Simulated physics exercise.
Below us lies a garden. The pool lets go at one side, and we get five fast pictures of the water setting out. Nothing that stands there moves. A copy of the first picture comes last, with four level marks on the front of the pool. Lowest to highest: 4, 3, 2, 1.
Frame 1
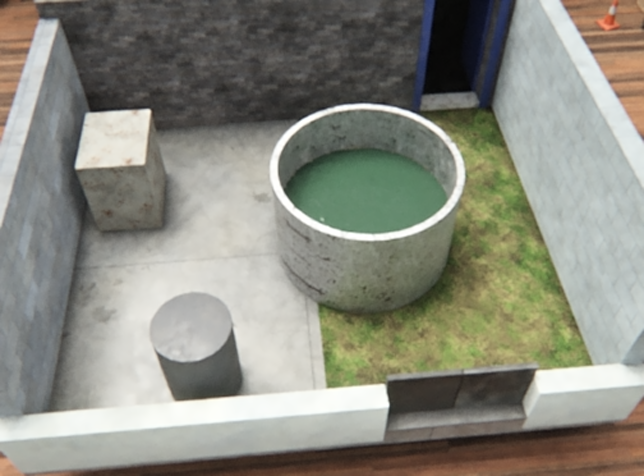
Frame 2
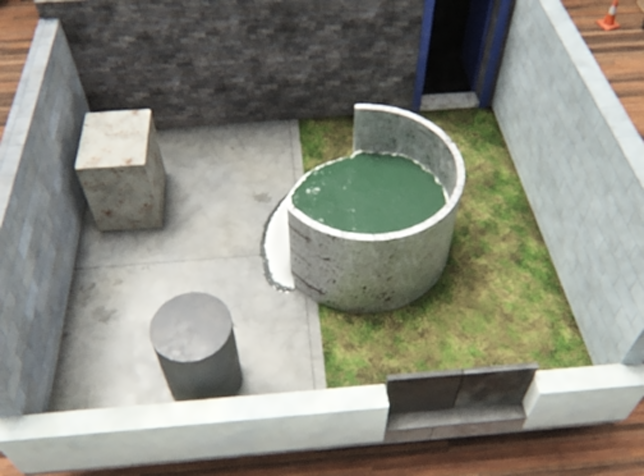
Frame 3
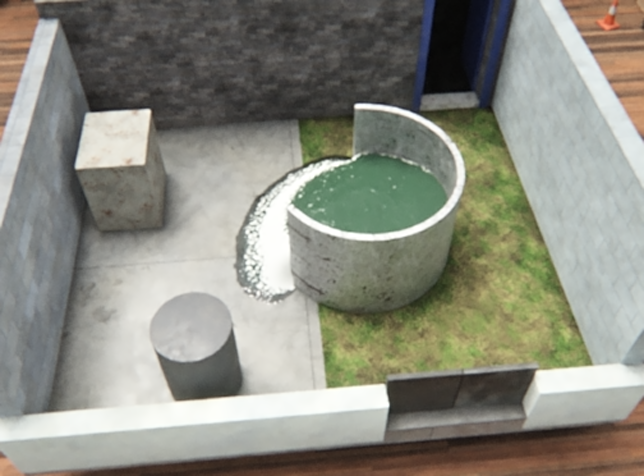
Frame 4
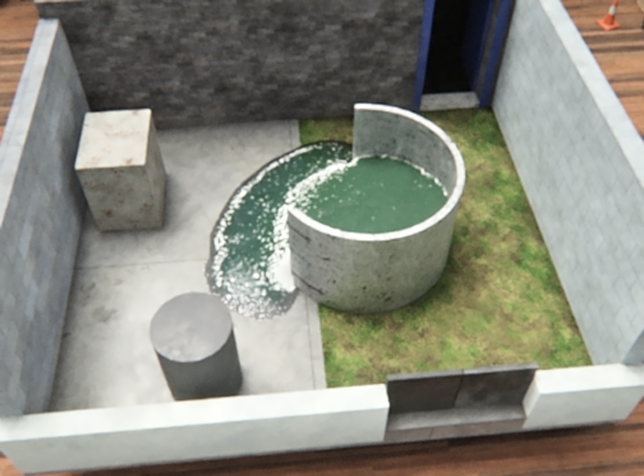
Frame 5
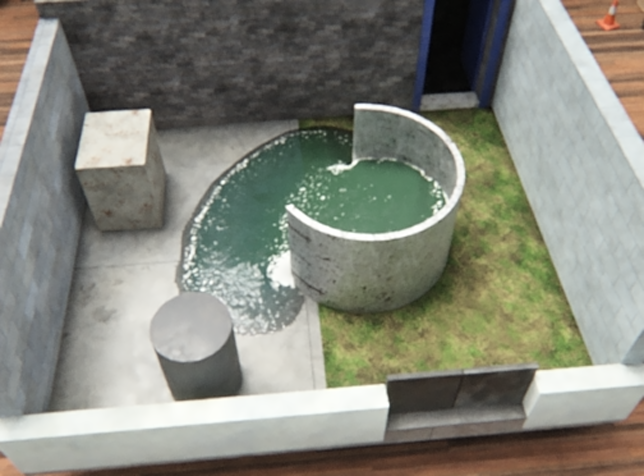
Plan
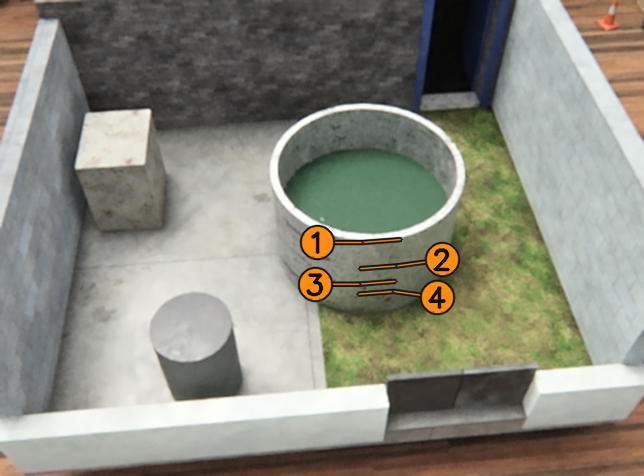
We see a walled garden with a round concrete pool of green water; the left part of its wall disappears, and water pours out through the gap, spreading in a widening, foam-flecked sheet across the grey paving.
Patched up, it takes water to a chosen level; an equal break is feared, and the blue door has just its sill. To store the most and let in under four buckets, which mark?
Mark 2 just does it.
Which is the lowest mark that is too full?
It is 1.
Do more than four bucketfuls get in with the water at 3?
No, not at all.
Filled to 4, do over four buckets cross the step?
No, not at all.
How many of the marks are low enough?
Three.
On the marked copy, 1 at (381, 241); 2 at (378, 267); 3 at (377, 282); 4 at (376, 292); from the bottom up 4, 3, 2, 1.
With 1, about 12 bucketfuls get in.
With 2, a bucket or two gets in.
With 3, nothing gets over.
With 4, nothing gets over.
